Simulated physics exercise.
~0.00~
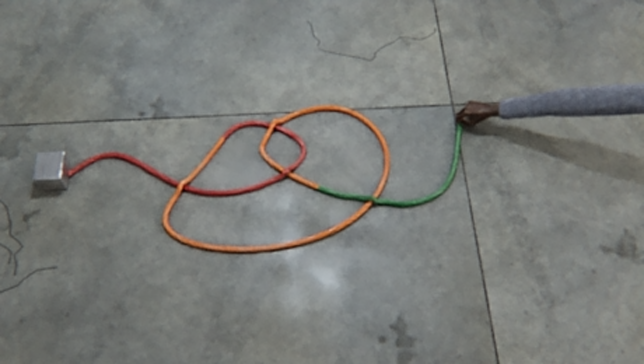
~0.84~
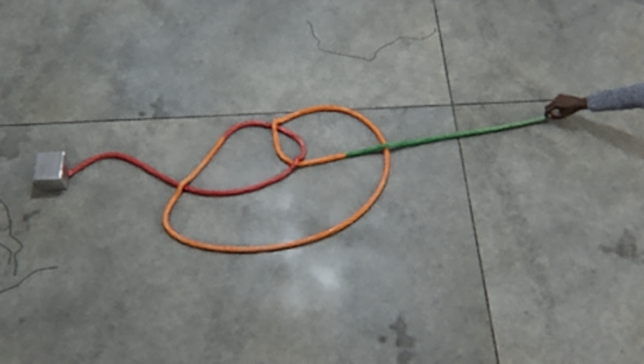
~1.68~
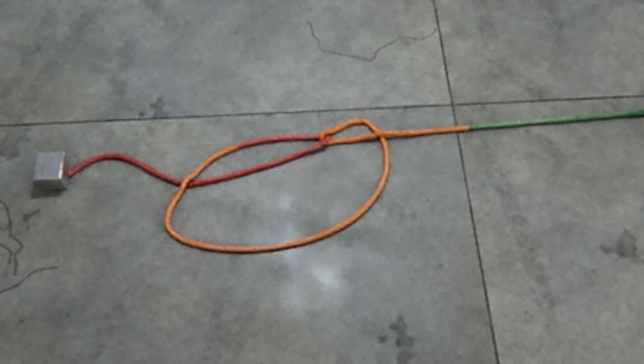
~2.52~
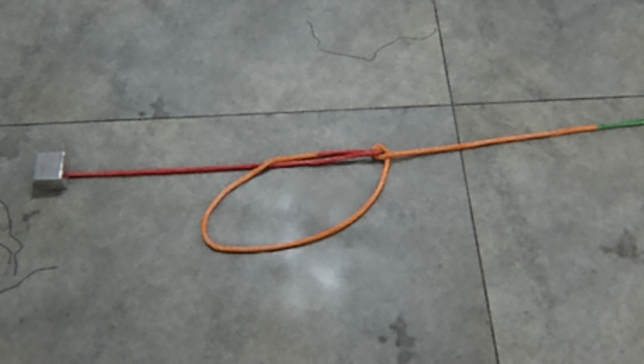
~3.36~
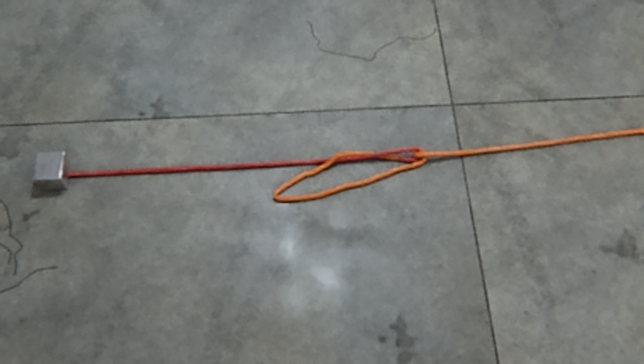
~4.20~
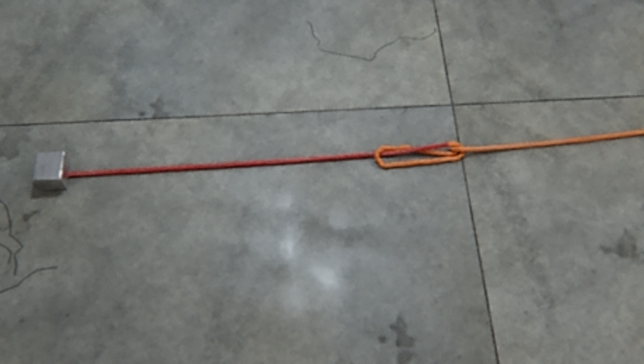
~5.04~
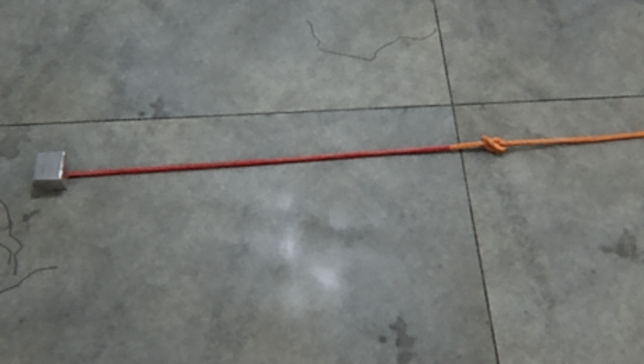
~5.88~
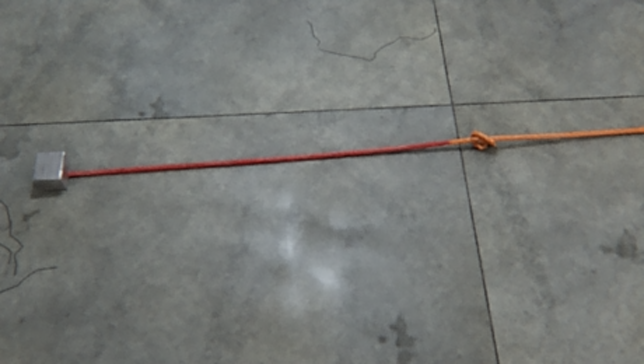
A rope coloured red, orange and green lies in loose, overlapping loops on a grey concrete floor, its red end fixed to a small metal block at left. A hand at the right holds the green end and pulls it rightward, drawing that side straight and leaving the view. The smaller loop closes up, while the large orange loop remains spread below. As the pull continues, the red part straightens and the orange loop narrows into a slim bight sliding right. Finally it cinches into a small, tight orange knot, with the rope stretched nearly straight on both sides.
